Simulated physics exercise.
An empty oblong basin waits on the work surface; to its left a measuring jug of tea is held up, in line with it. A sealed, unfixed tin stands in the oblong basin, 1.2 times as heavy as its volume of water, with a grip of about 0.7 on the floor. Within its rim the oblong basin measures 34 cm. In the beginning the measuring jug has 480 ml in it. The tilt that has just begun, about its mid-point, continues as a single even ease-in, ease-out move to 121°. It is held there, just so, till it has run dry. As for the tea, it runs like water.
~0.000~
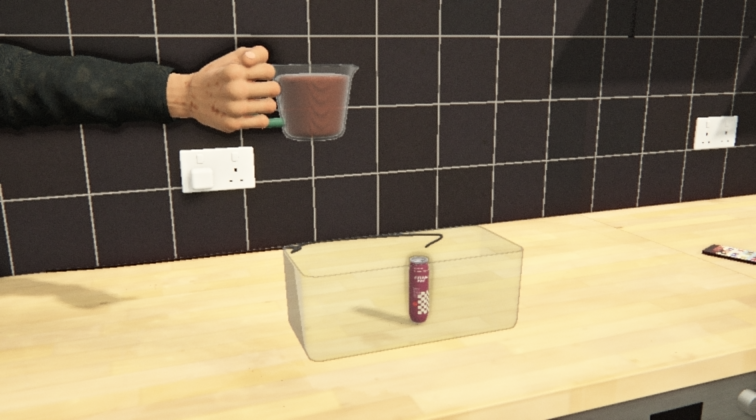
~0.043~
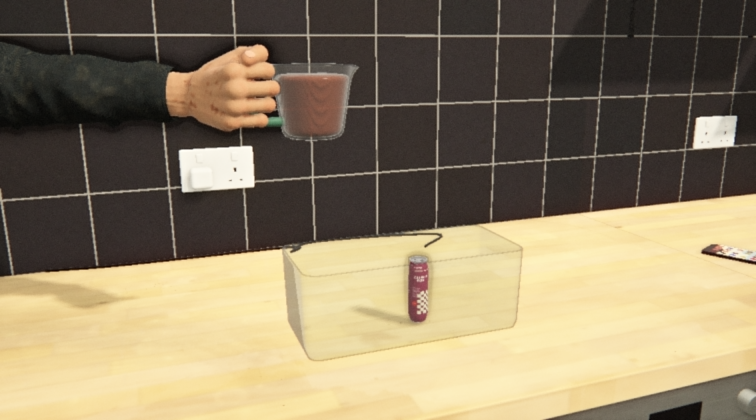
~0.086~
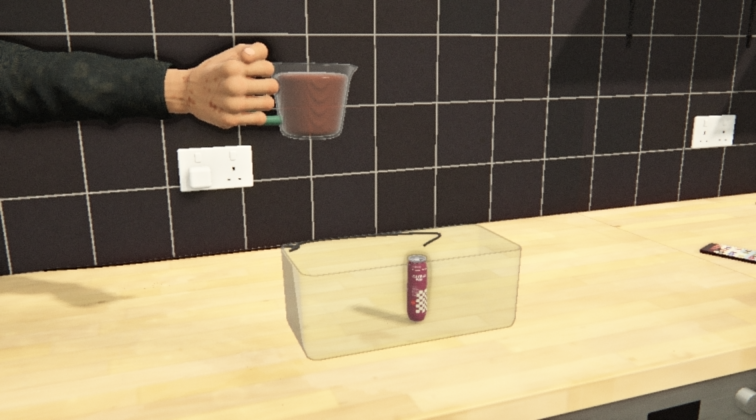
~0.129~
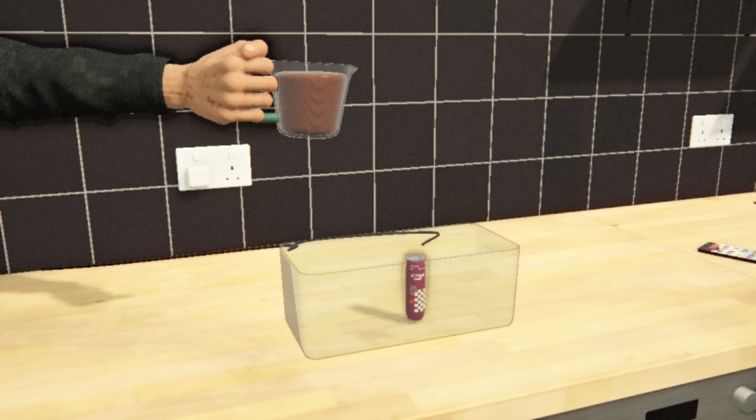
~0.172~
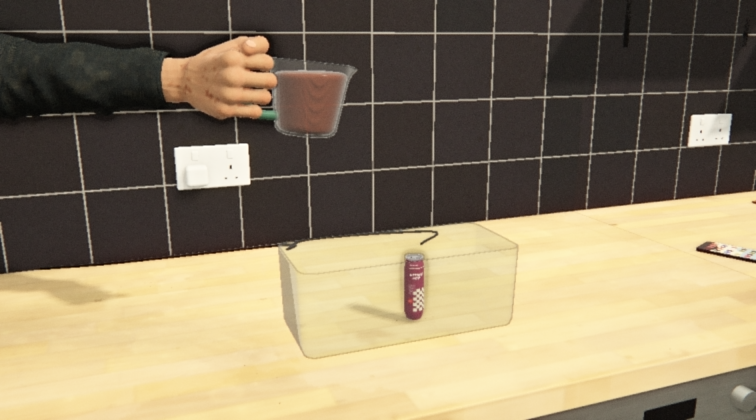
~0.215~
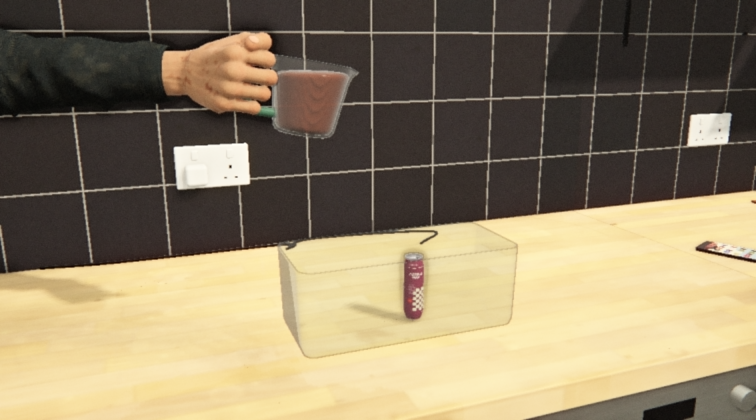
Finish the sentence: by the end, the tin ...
By the end, the tin has toppled.
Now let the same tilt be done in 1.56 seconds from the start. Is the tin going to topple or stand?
In that case the tin overturns.
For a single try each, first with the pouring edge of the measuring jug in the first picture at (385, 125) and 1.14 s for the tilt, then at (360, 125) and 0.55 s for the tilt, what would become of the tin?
The tin stays vertical the first time and overturns the second time.
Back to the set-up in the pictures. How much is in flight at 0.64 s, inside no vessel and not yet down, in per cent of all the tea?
I'd put it at about 32 percent.
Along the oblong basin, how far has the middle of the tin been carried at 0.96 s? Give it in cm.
Around 1 centimetres.
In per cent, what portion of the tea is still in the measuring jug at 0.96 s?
Roughly 5 per cent.
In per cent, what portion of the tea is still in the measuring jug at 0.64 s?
Some 62 % of it is still there.
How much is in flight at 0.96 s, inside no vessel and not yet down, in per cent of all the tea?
Something like 20 per cent of the total.
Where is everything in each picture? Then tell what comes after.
It leans 0°; its right rim is at (358, 66); the tea meets the walls at (275, 77) and (347, 76); the oblong basin's rim runs from (292, 262) to (501, 238); the tin's top is at (419, 263), in the first picture.
It leans 0°; its right rim is at (357, 66); the tea meets the walls at (275, 77) and (346, 75), in the second picture.
It leans 2°; its right rim is at (357, 66); the tea meets the walls at (274, 76) and (345, 75), in the third picture.
It leans 4°; its right rim is at (356, 67); the tea meets the walls at (273, 74) and (345, 75), in the fourth picture.
It leans 7°; its right rim is at (356, 69); the tea meets the walls at (273, 74) and (345, 74), in the fifth picture.
It leans 10°; its right rim is at (358, 72); the tea meets the walls at (274, 73) and (347, 74), in the sixth picture.
Then, 0.64 s in, the tilt is 72° and 63 per cent is still to pour; the tin stands where it began.
Then, 0.96 s in, the tilt is 113° and 5 per cent is still to pour; the tin stands 1 cm from where it began.
Then, 1.28 s in, the tilt is 121° and 0 per cent is still to pour; the tin lies on its side.
Then, 1.64 s in, the tilt is 121° and 0 per cent is still to pour; the tin lies on its side.
Finally, the tin lies on its side.
